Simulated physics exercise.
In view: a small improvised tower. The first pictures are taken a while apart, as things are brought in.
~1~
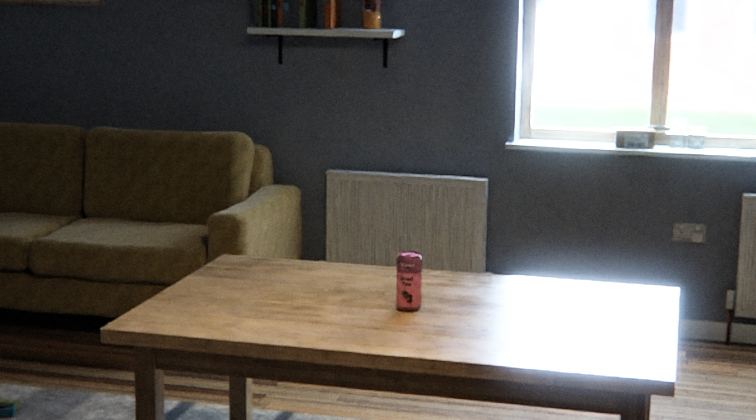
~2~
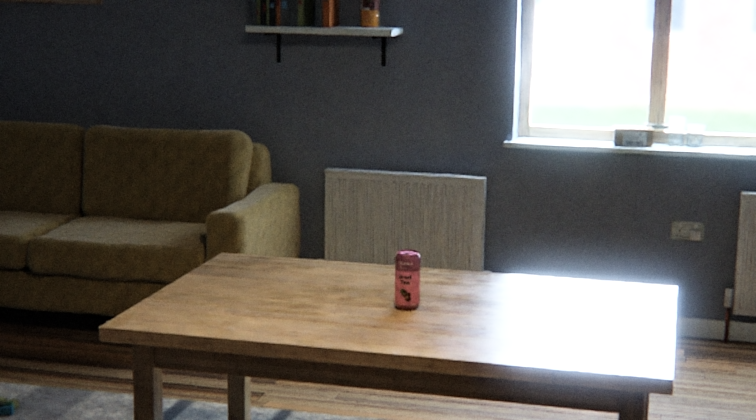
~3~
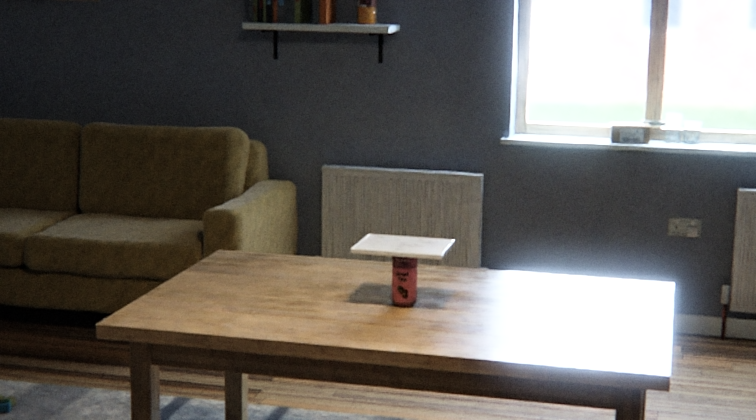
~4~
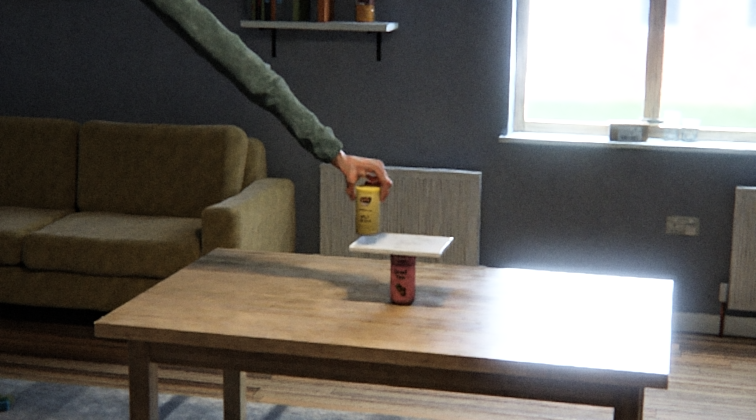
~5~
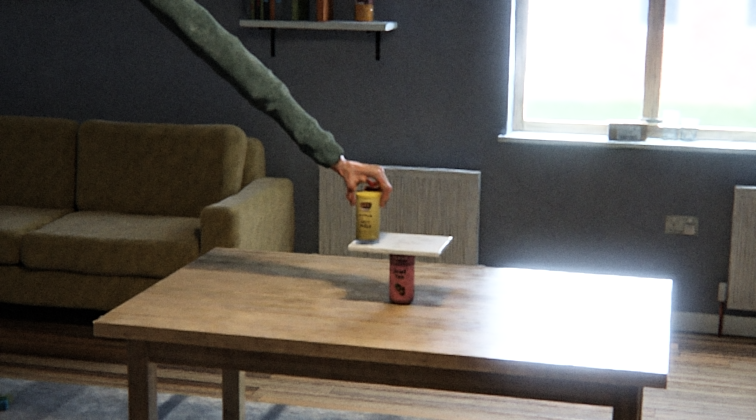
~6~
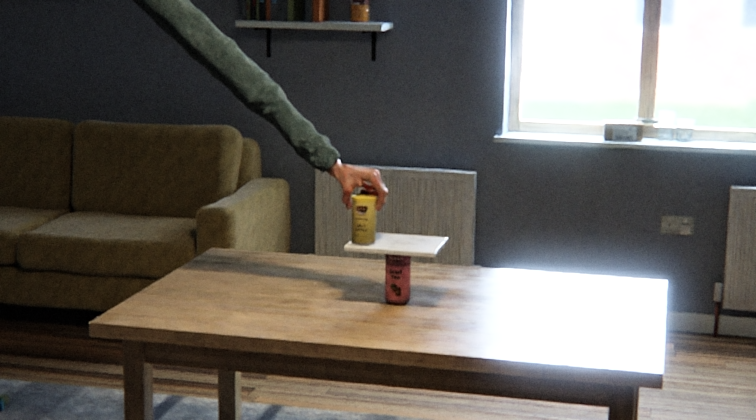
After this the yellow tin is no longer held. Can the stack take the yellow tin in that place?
Outcome: The stack gives way.
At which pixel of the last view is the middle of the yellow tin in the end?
Around (330, 293).
Then, 0.40 s on from there, yellow tin now fallen; white lid on its side.
Then, 0.60 s on from there, white lid now fallen.
In the end, fallen, white lid and yellow tin; pink can unmoved. At the end, from the last picture's camera, yellow tin near (330, 293). The stack loses its balance.
